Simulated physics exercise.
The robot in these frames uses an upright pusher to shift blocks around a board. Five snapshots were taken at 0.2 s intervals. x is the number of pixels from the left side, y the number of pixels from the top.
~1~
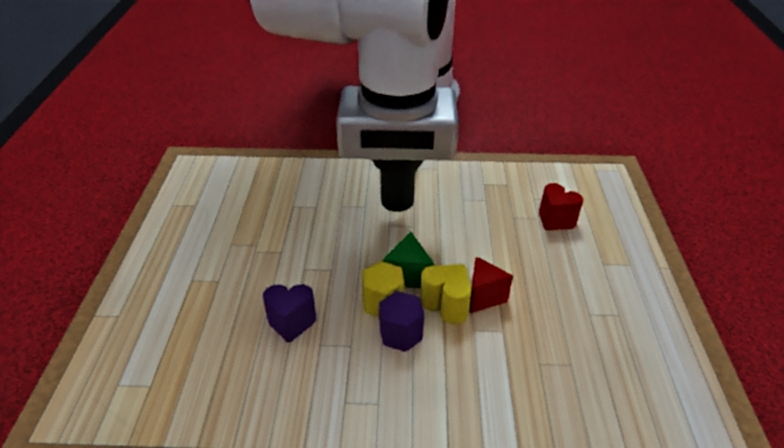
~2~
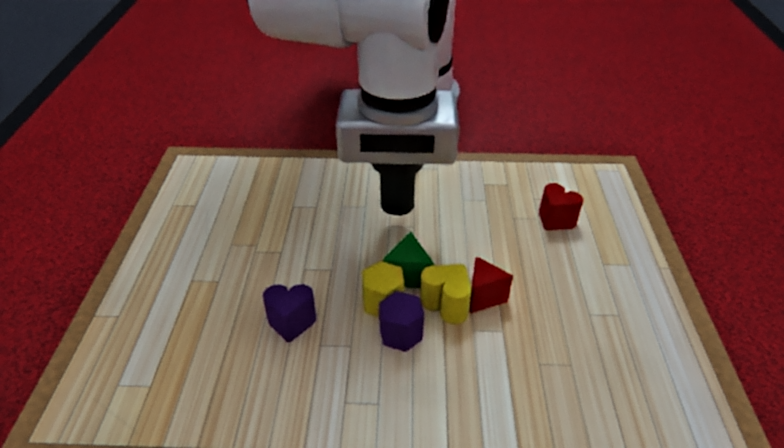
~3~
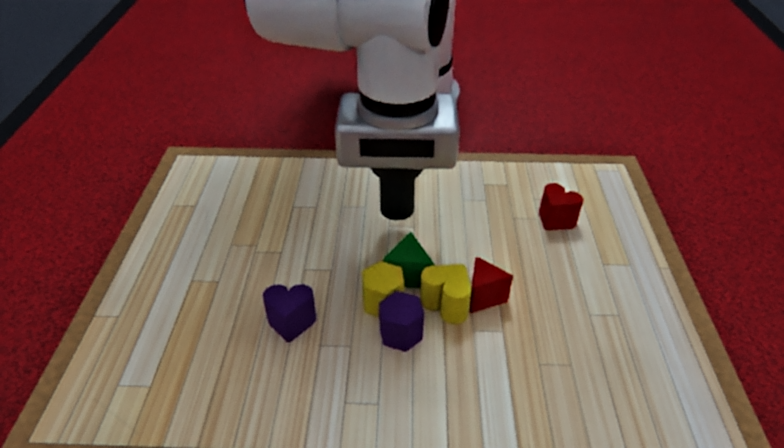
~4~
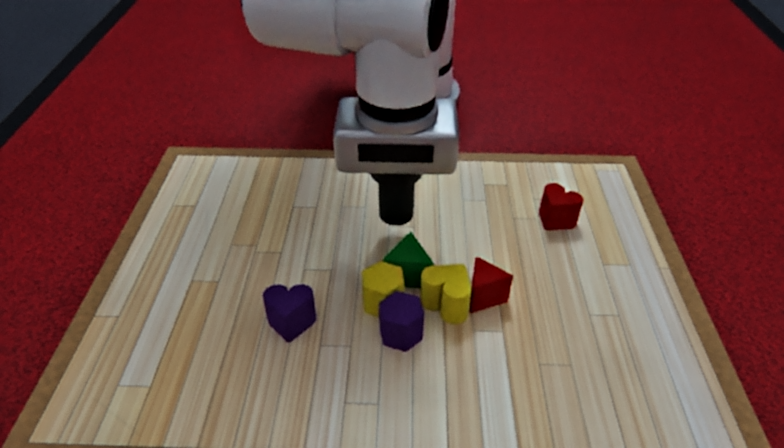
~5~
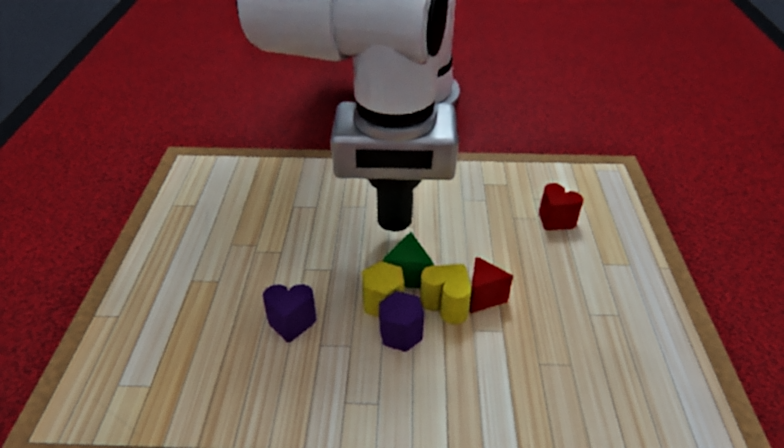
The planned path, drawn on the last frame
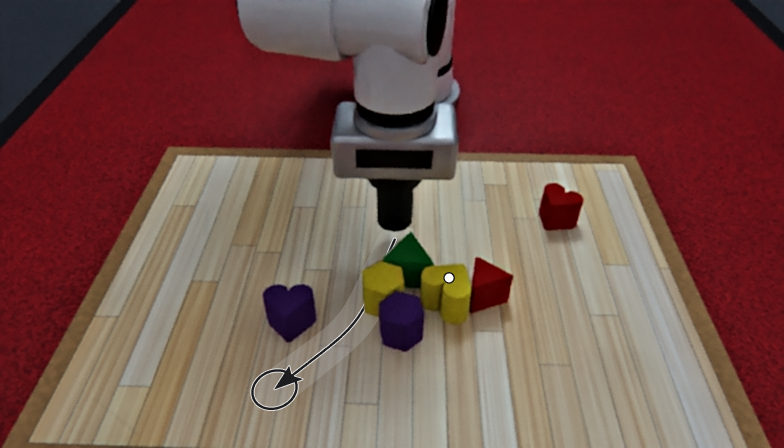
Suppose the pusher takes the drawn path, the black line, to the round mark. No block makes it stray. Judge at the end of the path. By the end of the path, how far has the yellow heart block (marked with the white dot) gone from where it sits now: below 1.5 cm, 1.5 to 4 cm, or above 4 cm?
It moves less than 1.5 cm.
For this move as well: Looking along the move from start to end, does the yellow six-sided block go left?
In short: Yes.
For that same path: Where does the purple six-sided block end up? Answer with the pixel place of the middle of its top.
It is at (419, 337).
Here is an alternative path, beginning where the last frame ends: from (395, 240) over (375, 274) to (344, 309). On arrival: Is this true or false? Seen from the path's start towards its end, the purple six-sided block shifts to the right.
That is false.
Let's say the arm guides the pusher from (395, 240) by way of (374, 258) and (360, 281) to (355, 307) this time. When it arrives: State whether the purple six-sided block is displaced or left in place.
Displaced.
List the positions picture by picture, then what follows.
The first picture shows pusher's lower end at (397, 201); yellow six-sided block at (383, 276); purple six-sided block at (402, 307); green triangle at (409, 250); yellow heart block at (449, 278).
The second picture shows pusher at (397, 205); blocks still.
The third picture shows pusher at (397, 210); blocks still.
The fourth picture shows pusher at (396, 215); blocks still.
The fifth picture shows pusher at (395, 220); yellow six-sided block at (383, 276); purple six-sided block at (402, 307); green triangle at (409, 250); yellow heart block at (449, 278).
Drawn move, from (395, 240) via (374, 287) and (338, 340), ending at (275, 389); the dot is on the yellow heart block.
The first path, step by step. One third of the way, pusher at (373, 269); yellow six-sided block at (382, 293); purple six-sided block at (407, 320); green triangle at (416, 254).
Two thirds of the way, pusher at (335, 321); yellow six-sided block at (370, 333), turned 75° anticlockwise; purple six-sided block at (419, 337), turned 35° anticlockwise; green triangle at (416, 254).
At the end, pusher at (270, 370); yellow six-sided block at (370, 333), turned 75° anticlockwise; purple six-sided block at (419, 337), turned 35° anticlockwise; green triangle at (416, 254); yellow heart block still.
